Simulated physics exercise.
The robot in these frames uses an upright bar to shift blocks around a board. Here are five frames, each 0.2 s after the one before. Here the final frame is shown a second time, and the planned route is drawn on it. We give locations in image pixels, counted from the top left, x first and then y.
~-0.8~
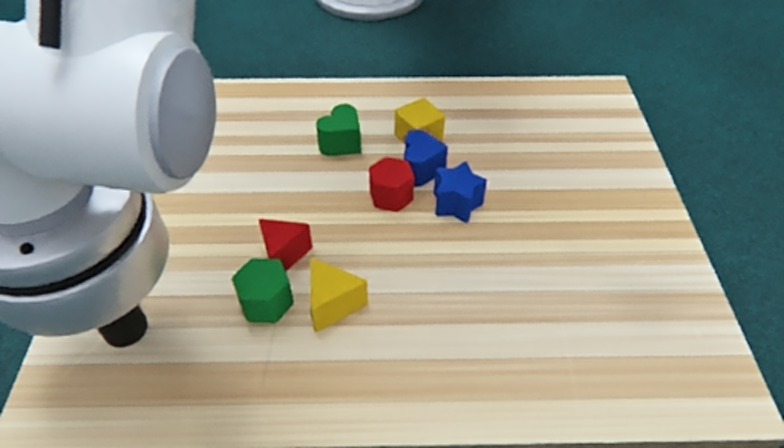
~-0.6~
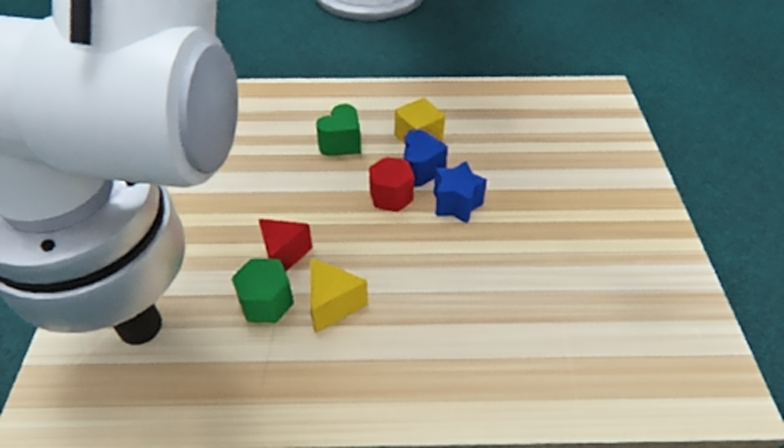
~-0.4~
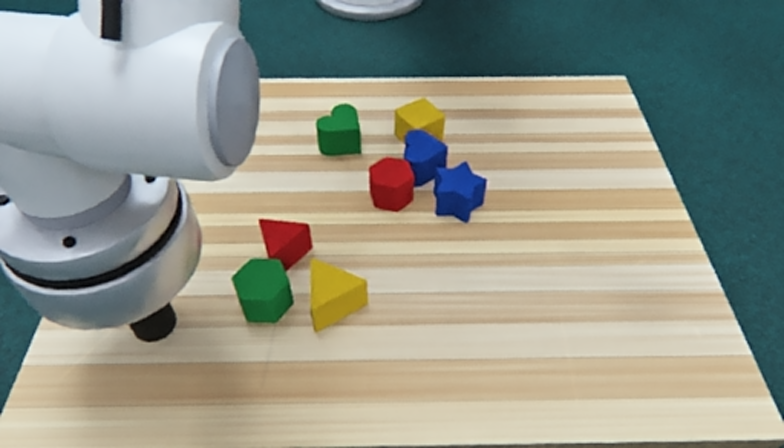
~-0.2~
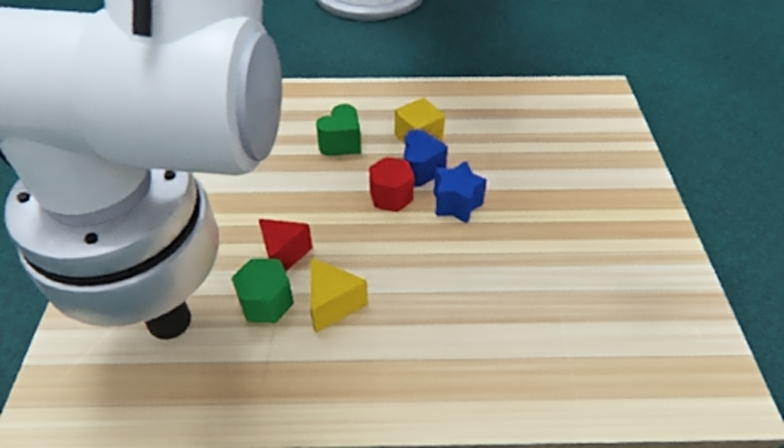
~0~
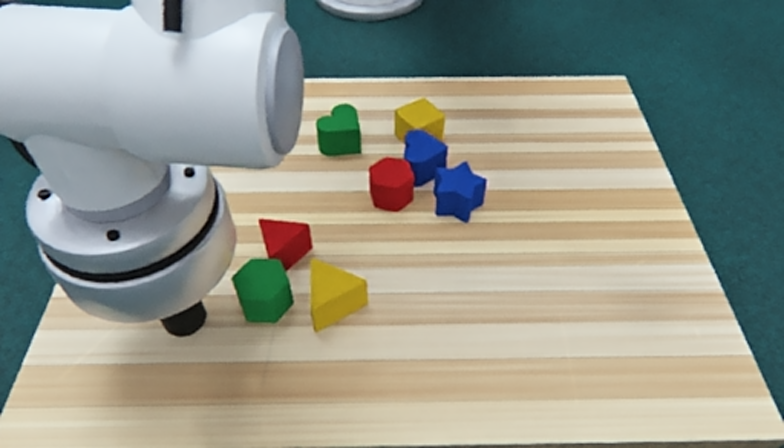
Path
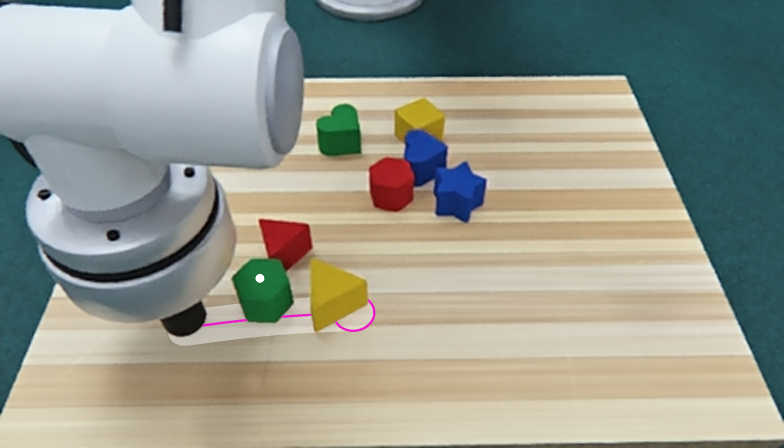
The clip opens on a white robot arm at the left of a striped wooden board scattered with red, green, blue and yellow blocks. The arm slides its dark-tipped bar a short way rightward, nearing the green hexagonal block, while all the blocks stay still.
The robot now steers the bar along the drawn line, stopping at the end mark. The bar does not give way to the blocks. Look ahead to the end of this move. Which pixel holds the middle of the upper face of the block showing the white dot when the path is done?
The spot you're after is about (320, 253) in the image.
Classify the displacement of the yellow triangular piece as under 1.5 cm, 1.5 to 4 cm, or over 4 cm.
The displacement of the yellow triangular piece is above 4 cm.
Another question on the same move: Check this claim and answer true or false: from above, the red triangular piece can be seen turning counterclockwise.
True.
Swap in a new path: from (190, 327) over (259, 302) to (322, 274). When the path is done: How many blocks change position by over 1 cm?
Answer: Three or more.
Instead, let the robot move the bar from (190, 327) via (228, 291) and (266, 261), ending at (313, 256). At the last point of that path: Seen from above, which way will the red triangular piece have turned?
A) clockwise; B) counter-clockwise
My pick is B.
The line goes from (190, 327) over (245, 320) and (300, 315) to (354, 313); the dot is on the green hexagonal block.
On the path given first. One third of the way, bar at (243, 312); green hexagonal block at (279, 272), turned 10° anticlockwise; red triangular piece at (282, 228), turned 15° anticlockwise.
Two thirds of the way, bar at (299, 307); green hexagonal block at (315, 256), turned 50° anticlockwise; red triangular piece at (284, 224), turned 25° anticlockwise; yellow triangular piece at (355, 274), turned 35° clockwise.
At the end, bar at (353, 305); green hexagonal block at (320, 253), turned 65° anticlockwise; red triangular piece at (284, 224), turned 25° anticlockwise; yellow triangular piece at (390, 260).
